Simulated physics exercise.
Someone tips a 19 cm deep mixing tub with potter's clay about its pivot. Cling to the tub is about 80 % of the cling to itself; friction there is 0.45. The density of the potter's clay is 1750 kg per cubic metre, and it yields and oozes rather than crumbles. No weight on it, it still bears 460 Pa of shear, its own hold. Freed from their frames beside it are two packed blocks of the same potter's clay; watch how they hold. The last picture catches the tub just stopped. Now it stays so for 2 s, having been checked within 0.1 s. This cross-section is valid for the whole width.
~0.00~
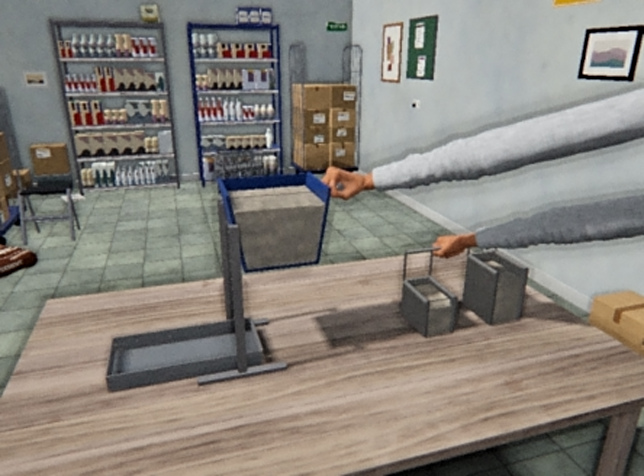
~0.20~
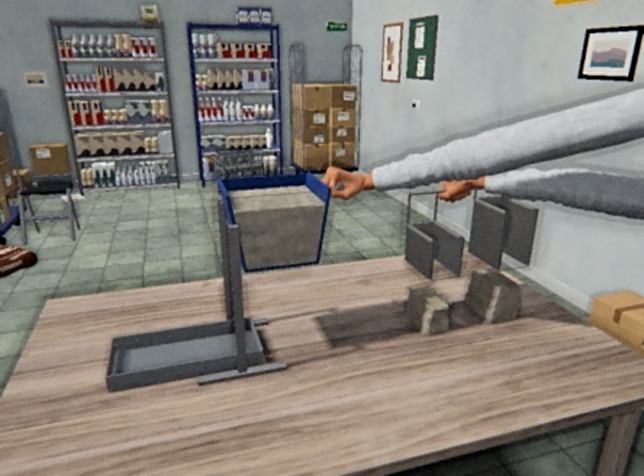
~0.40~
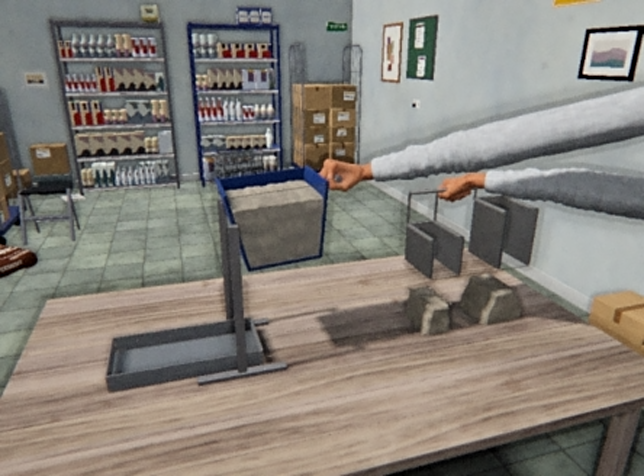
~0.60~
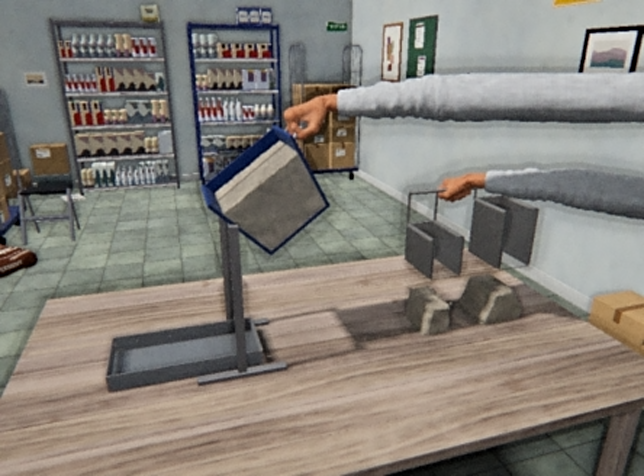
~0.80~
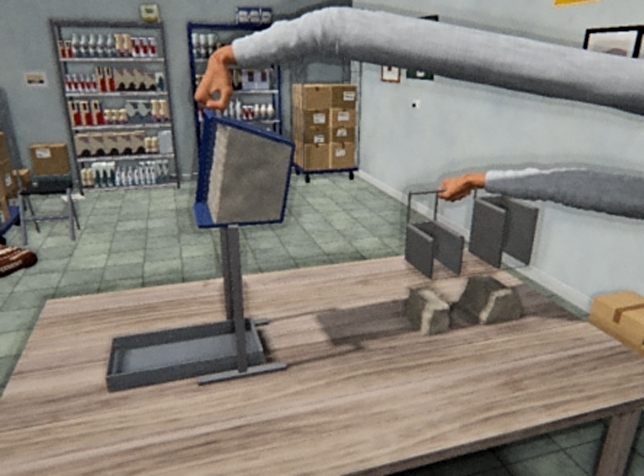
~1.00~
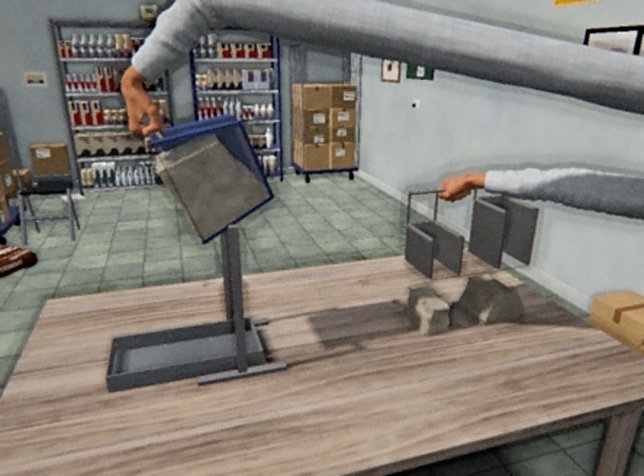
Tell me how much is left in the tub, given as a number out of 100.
It should be close to 6 out of 100.
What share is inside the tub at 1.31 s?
Close to 12 in a hundred.
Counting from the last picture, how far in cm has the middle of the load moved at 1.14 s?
Around 14 centimetres.
After 1.14 s, the tub is at 111 degrees and holds 34 %.
After 1.31 s, the tub is at 111 degrees and holds 12 %.
After 1.48 s, the tub is at 111 degrees and holds 7 %.
After 1.65 s, the tub is at 111 degrees and holds 6 %.
After 3.00 s, at the end, the tub is at 111 degrees and holds 6 %.
